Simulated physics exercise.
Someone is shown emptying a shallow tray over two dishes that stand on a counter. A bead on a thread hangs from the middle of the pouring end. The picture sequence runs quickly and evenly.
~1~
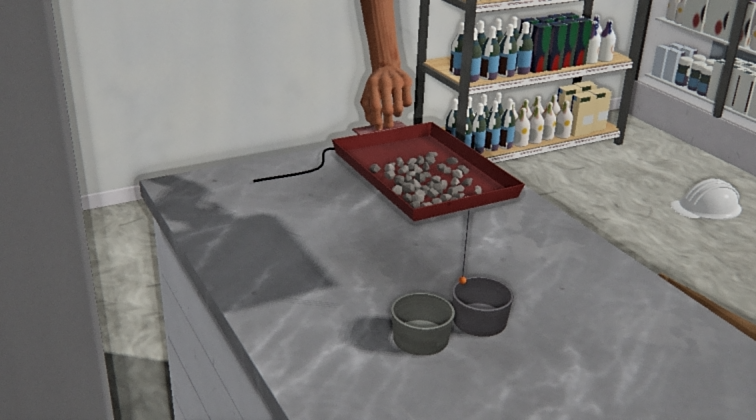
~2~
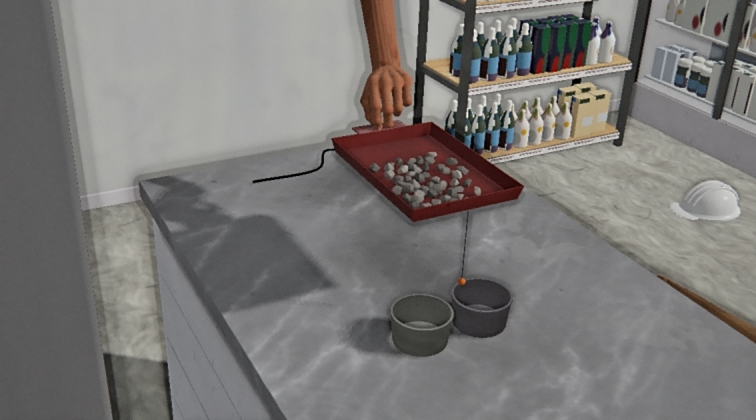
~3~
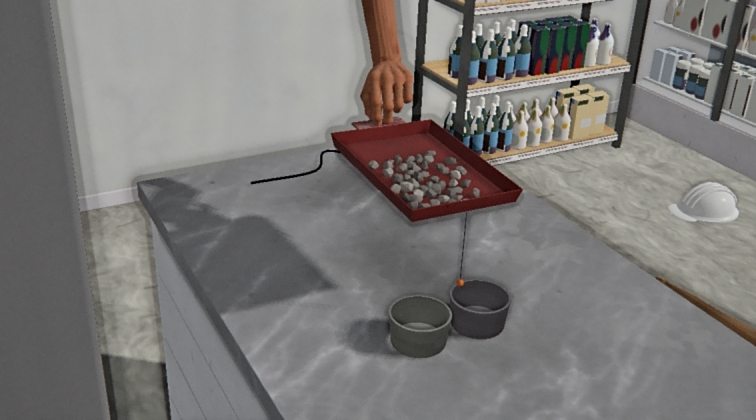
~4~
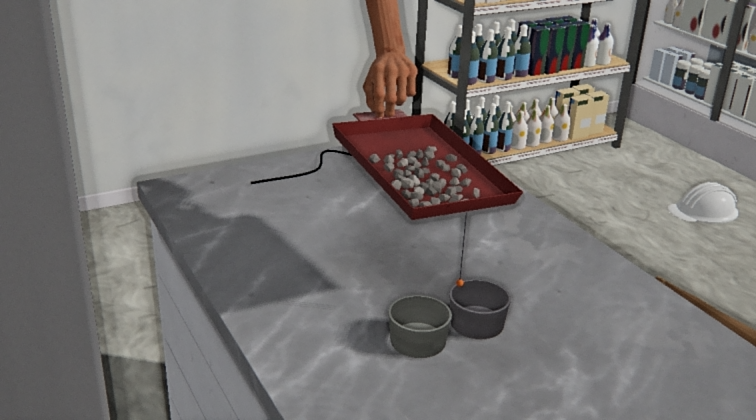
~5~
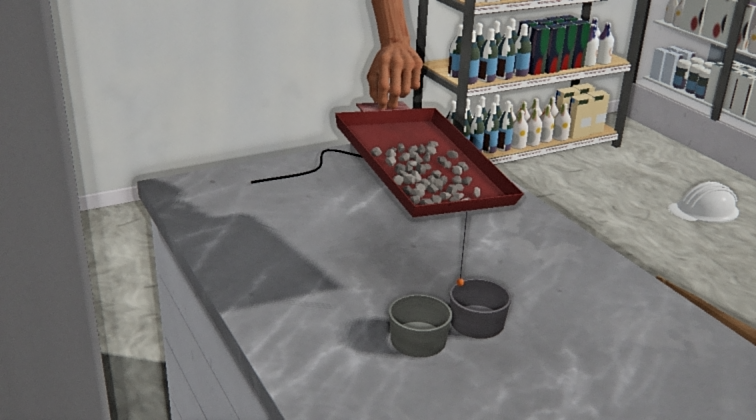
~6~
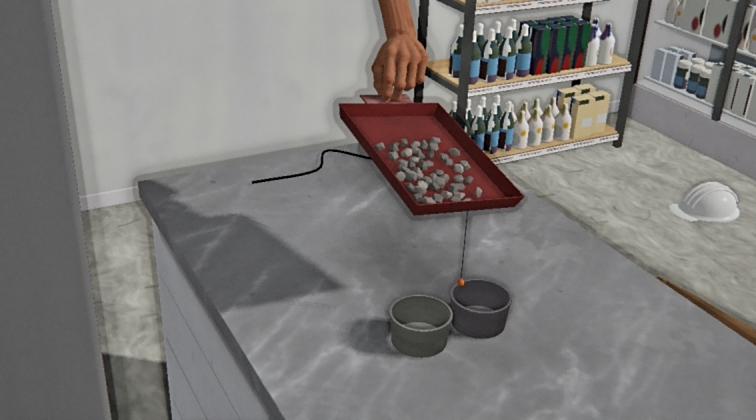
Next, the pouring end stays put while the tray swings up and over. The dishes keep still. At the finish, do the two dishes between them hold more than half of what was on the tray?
No.
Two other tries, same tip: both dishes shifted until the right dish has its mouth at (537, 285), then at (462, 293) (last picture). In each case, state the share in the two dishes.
Near 50 % and 0 %.
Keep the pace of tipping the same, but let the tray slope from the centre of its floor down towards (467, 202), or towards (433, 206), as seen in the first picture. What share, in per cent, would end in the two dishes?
I'd put it at some 30 % and then some 80 %.
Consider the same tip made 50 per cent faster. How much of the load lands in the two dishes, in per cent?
That works out at some 20 per cent.
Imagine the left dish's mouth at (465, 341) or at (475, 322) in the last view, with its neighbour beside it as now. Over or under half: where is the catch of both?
At place one a lesser share; at place two a lesser share.
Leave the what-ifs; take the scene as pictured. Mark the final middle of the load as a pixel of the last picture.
Close to (513, 310) in the last picture.
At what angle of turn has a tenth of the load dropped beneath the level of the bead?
My estimate is some 95 degrees.
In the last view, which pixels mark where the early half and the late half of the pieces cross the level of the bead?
Half one: (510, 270), half two: (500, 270).
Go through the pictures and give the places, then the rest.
In the first picture, corners of the pouring end at (415, 207) and (520, 183), level; middle of the load at (419, 177), bits of gravel; left dish at (438, 338); right dish at (498, 320); bead on its thread at (462, 280).
In the second picture, corners of the pouring end at (415, 208) and (519, 185), level; middle of the load at (419, 178).
In the third picture, corners of the pouring end at (414, 208) and (518, 188), tipped barely, lowest at the right corner; middle of the load at (418, 177).
In the fourth picture, corners of the pouring end at (415, 206) and (518, 190), tipped a little, lowest at the right corner; middle of the load at (418, 173).
In the fifth picture, corners of the pouring end at (417, 204) and (519, 192), tipped a little, lowest at the right corner; middle of the load at (420, 169).
In the sixth picture, corners of the pouring end at (419, 202) and (520, 195), tipped clearly, lowest at the right corner; middle of the load at (422, 165); left dish at (436, 340); right dish at (497, 322).
Soon, tray tipped steeply; all on the tray.
A while on, tray tipped past a quarter turn; about half on the tray; a small part in the right dish; a small part outside both; about a third in the air.
Towards the end, tray tipped past a quarter turn; about a quarter in the right dish; most outside both.
Finally, tray tipped past a quarter turn; none in the left dish; about a quarter in the right dish; most outside both.
